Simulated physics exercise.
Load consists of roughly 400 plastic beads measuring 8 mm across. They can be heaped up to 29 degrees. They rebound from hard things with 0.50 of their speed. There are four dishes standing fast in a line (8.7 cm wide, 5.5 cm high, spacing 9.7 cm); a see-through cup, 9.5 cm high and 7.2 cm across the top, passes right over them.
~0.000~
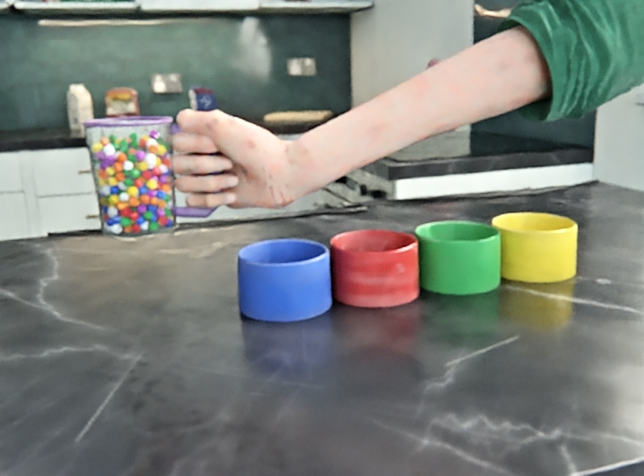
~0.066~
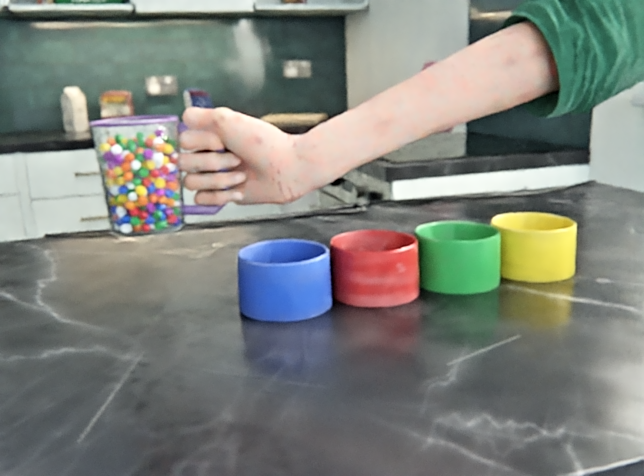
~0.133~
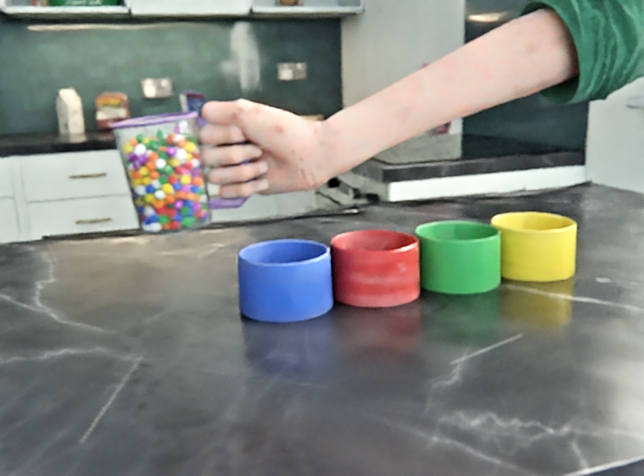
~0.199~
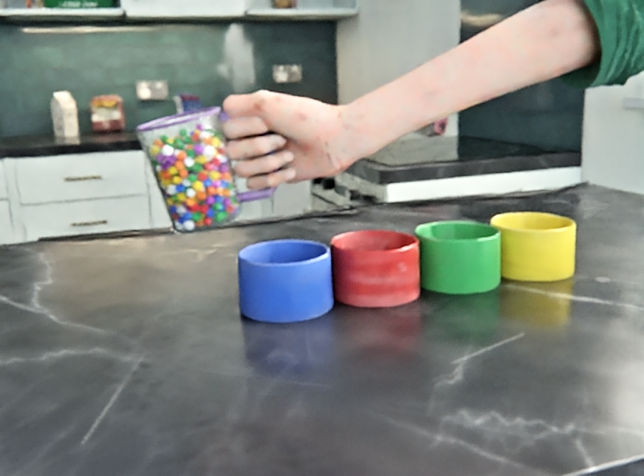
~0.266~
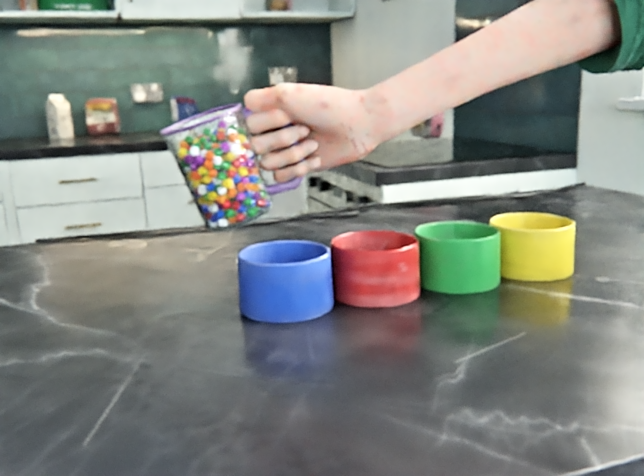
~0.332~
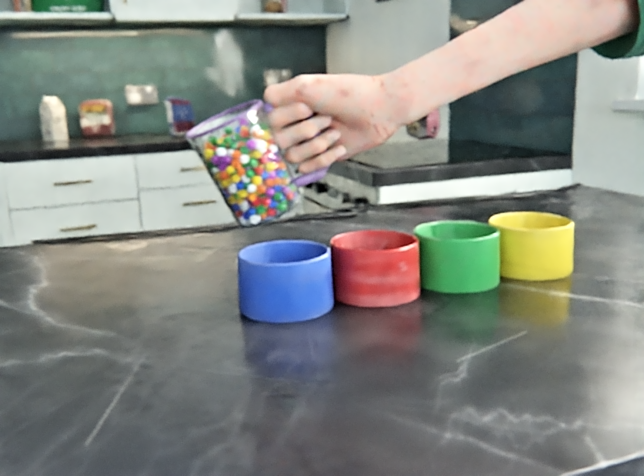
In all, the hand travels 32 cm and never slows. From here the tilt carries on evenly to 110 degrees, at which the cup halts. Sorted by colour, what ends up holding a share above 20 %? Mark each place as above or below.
Marks: Red above, blue below, green below, yellow below, counter below.
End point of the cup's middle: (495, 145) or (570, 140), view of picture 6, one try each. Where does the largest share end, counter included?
First try: Green; second try: Yellow.
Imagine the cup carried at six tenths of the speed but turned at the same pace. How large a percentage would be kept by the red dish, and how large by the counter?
Then: Red 100; counter 0.
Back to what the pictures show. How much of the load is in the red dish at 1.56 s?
60 %.
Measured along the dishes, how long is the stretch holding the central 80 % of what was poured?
Length: About 5 cm.
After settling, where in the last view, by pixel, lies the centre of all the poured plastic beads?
Somewhere near (377, 263) in the last picture.
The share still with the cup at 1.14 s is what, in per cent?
Roughly 100 per cent.
Then, at 0.82 s, tilt 65 degrees; cup holds 100 %.
After 1.14 s, tilt 92 degrees; cup holds 100 %.
After 1.56 s, tilt 110 degrees; cup holds 40 %, red 60 %.
At rest (2.6 s), red 100 %, blue 0 %, green 0 %, yellow 0 %, counter 0 %.
